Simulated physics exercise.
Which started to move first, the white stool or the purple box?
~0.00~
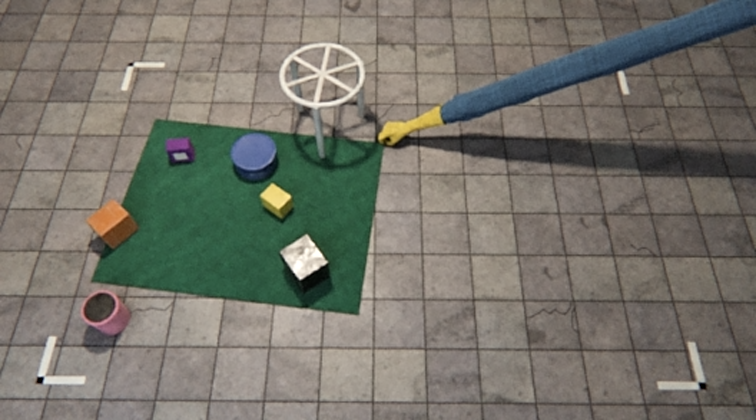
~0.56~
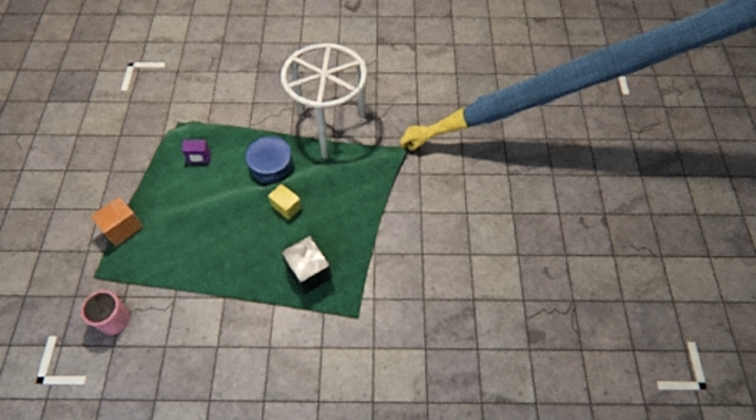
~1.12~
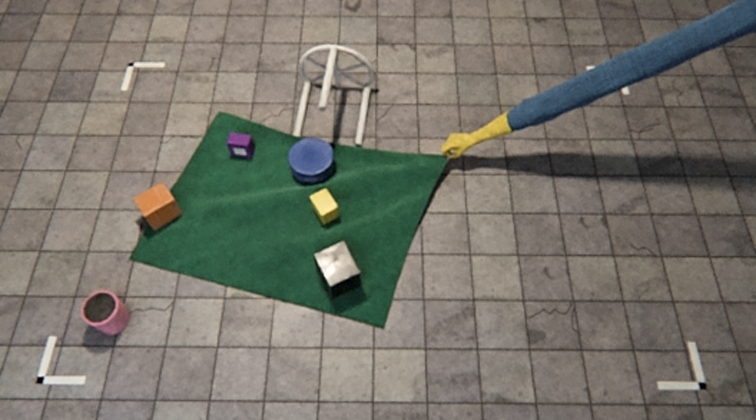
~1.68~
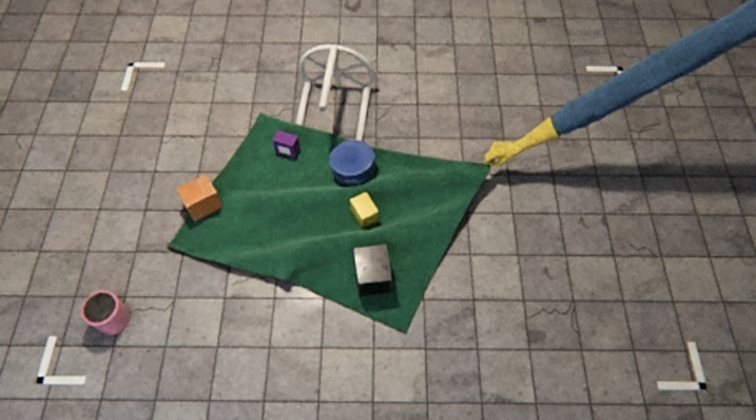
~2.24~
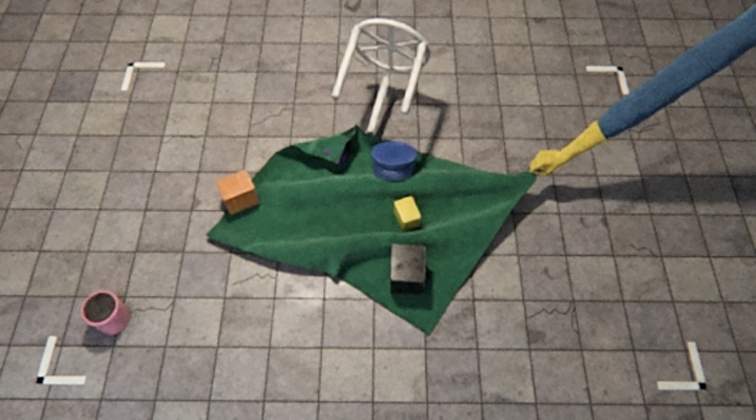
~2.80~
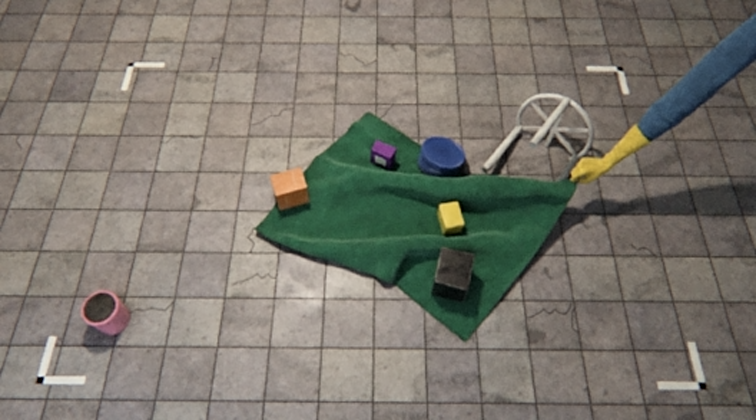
The purple box started to move first, sliding right with the mat while the white stool was still standing in place. The stool only moved afterwards, when it tipped over.
